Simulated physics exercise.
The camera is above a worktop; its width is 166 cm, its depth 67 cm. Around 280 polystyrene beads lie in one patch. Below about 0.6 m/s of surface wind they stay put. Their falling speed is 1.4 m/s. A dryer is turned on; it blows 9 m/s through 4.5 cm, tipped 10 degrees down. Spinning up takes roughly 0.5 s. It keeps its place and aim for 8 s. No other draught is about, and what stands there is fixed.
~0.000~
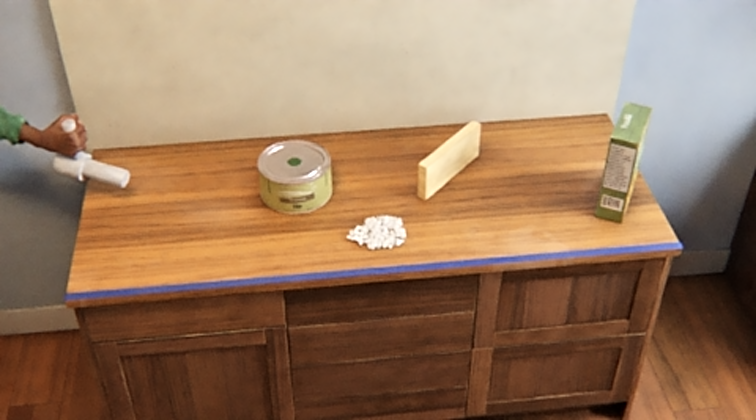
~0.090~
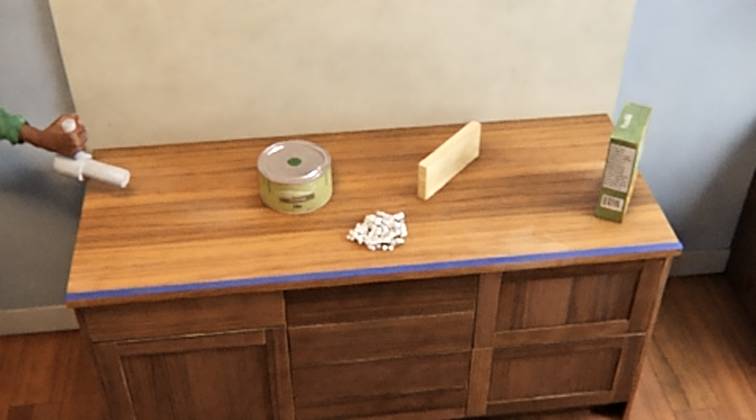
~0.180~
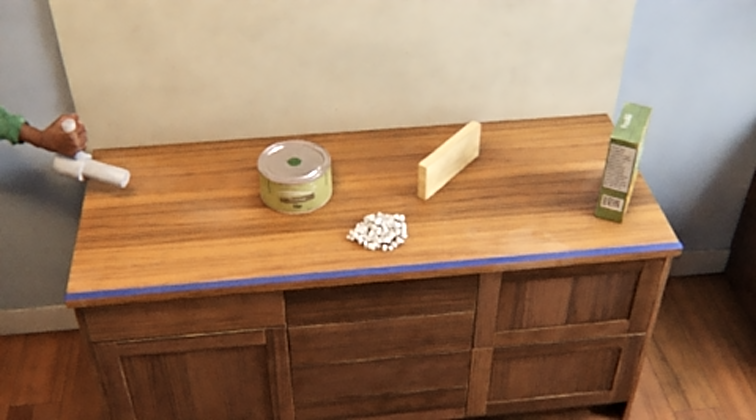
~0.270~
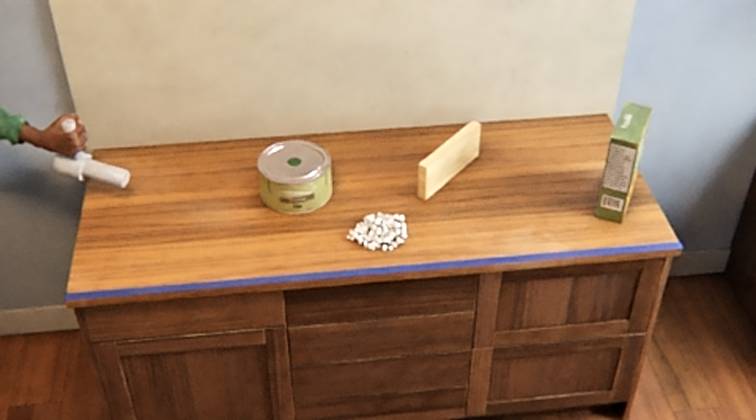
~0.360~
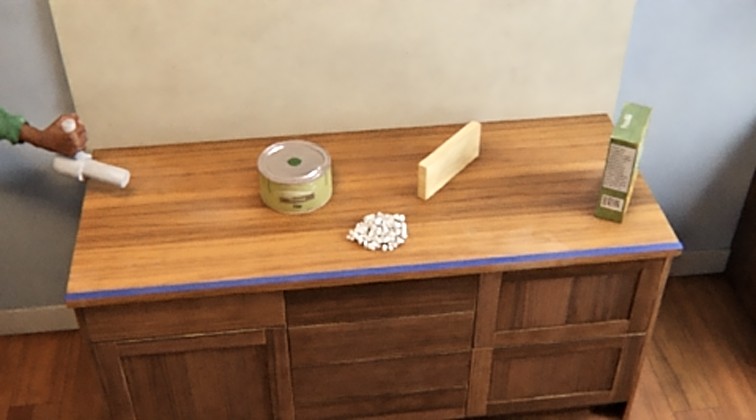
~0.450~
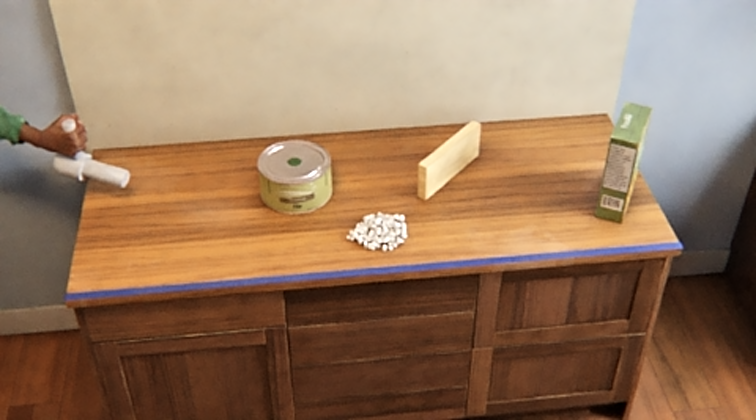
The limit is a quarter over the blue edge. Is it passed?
As for a quarter going over the blue edge: Yes.
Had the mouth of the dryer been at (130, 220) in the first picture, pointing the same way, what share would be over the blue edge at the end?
It would be near 5 %.
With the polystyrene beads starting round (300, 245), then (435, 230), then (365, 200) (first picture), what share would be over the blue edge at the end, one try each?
In that order: 90 %, 30 %, 1 %.
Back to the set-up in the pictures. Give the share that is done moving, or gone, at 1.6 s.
Some 50 per cent.
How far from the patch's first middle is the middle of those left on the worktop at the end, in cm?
Roughly 70 cm.
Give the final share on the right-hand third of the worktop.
Near 25 %.
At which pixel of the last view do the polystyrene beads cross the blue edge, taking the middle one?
At about (518, 262).
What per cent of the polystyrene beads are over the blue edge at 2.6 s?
Some 40 per cent.
After 1.6 s the count stands so, 39 % are over the blue edge; the middle of those still in play is near (570, 209).
After 2.6 s the count stands so, 40 % are over the blue edge; the middle of those still in play is near (598, 188).
After 4.4 s the count stands so, 40 % are over the blue edge; the middle of those still in play is near (605, 187).
After 8.0 s, at the end, 40 % are over the blue edge; the middle of those still in play is near (601, 183).
